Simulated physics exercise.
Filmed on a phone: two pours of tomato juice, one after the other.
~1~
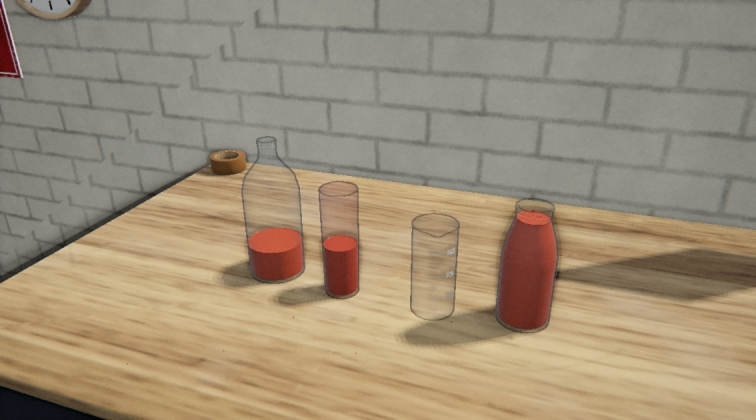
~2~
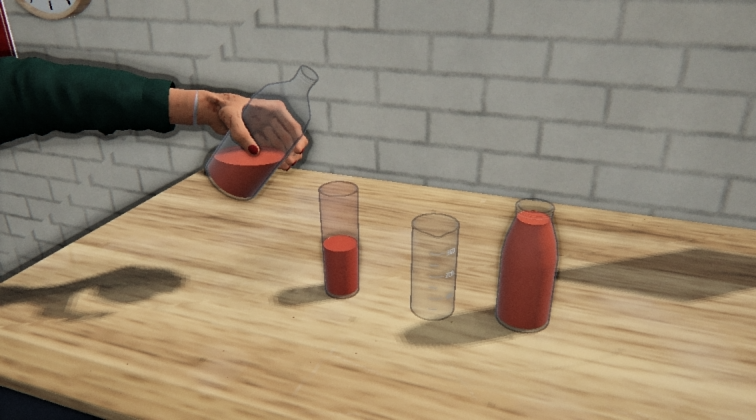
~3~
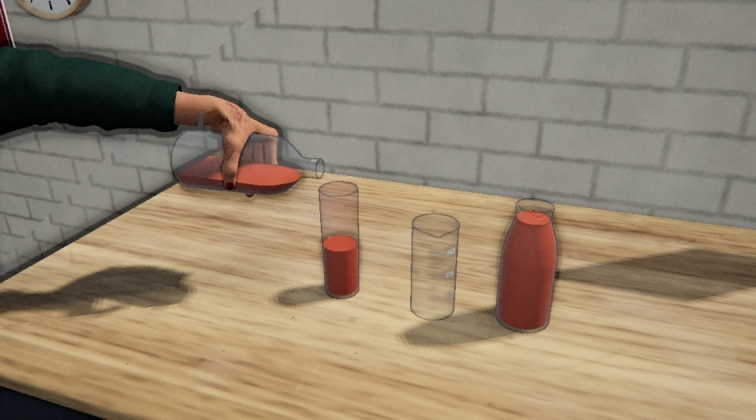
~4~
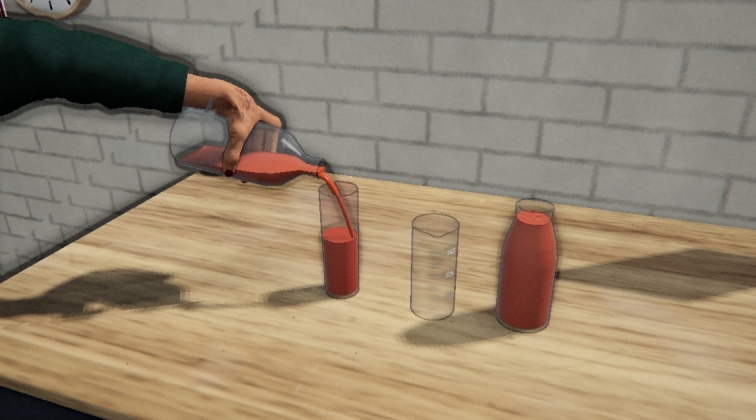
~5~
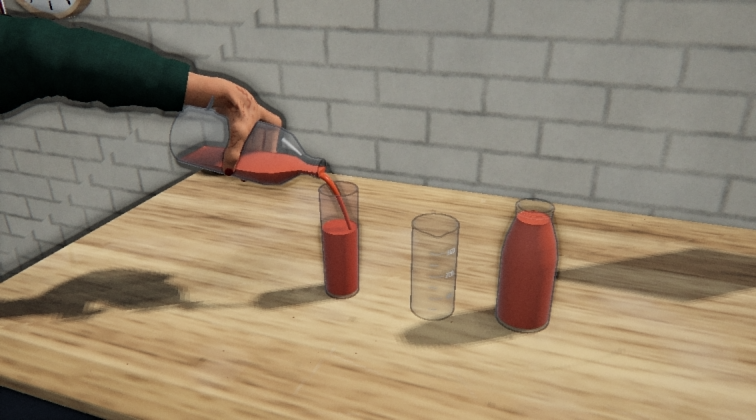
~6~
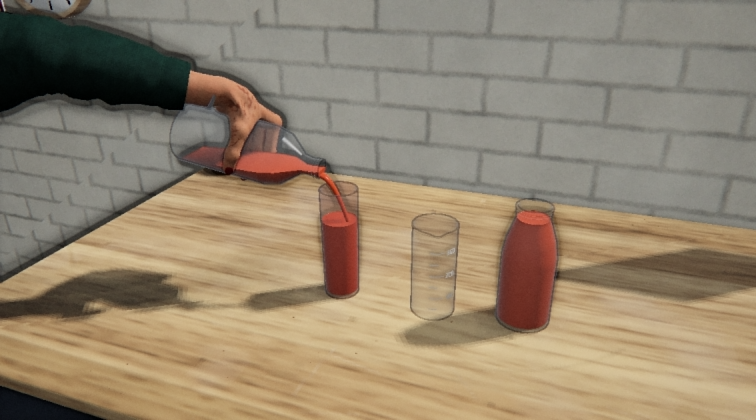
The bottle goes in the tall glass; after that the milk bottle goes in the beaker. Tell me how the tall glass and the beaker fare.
The tall glass overflows and the beaker overflows.
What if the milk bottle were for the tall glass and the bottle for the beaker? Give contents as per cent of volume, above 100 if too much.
About 210 and 70 per cent.
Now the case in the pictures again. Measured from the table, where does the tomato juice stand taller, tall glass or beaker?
Higher in the tall glass.
Next, the tall glass is nearly full.
After that, the tall glass is full to the brim with a puddle round it.
Finally, the tall glass is full to the brim with a puddle round it; the beaker is full to the brim with a puddle round it.
